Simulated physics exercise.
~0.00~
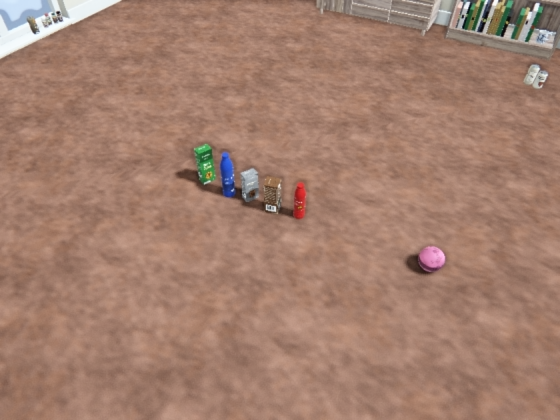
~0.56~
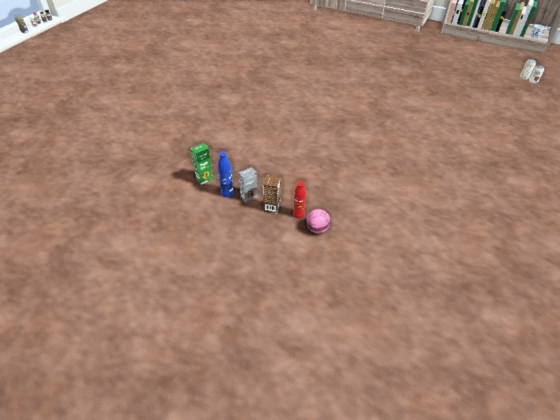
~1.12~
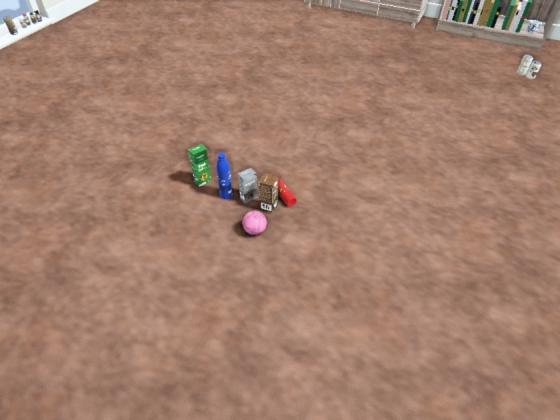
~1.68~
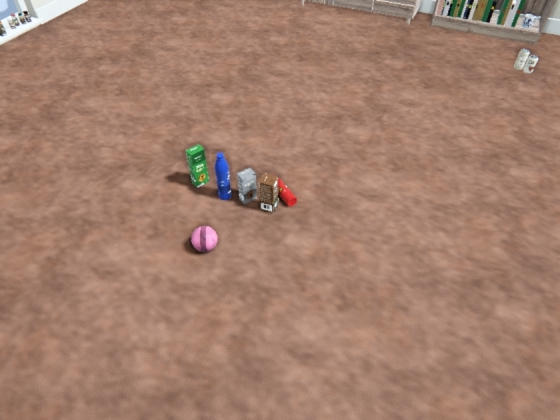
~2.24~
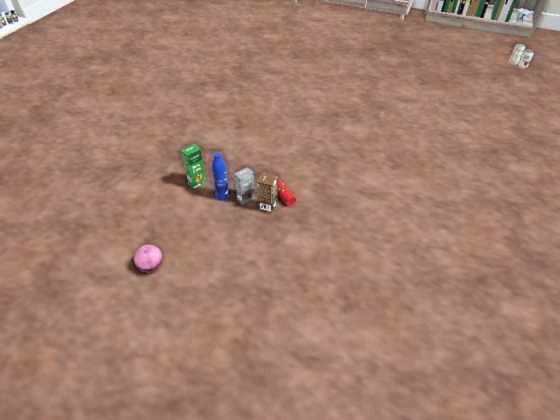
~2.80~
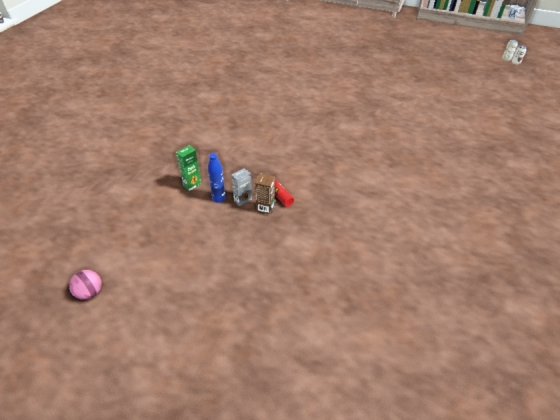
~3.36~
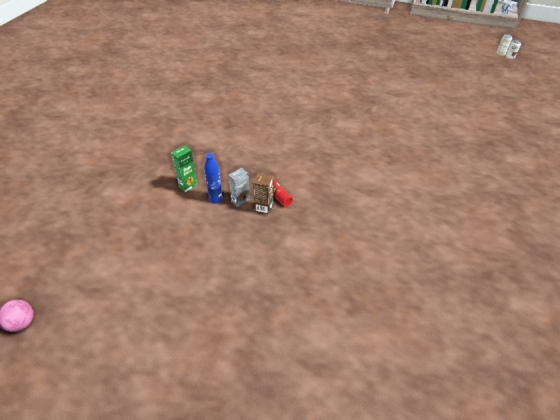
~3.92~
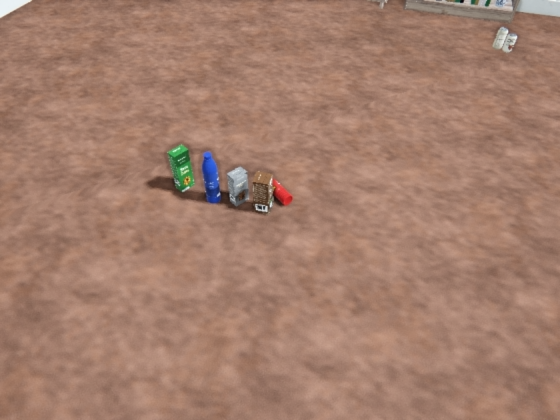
A pink ball rolled in from the right and knocked over the red bottle at the end of a short row, then rolled on leftward out of view, leaving the blue bottle and the green, grey and brown cartons standing.
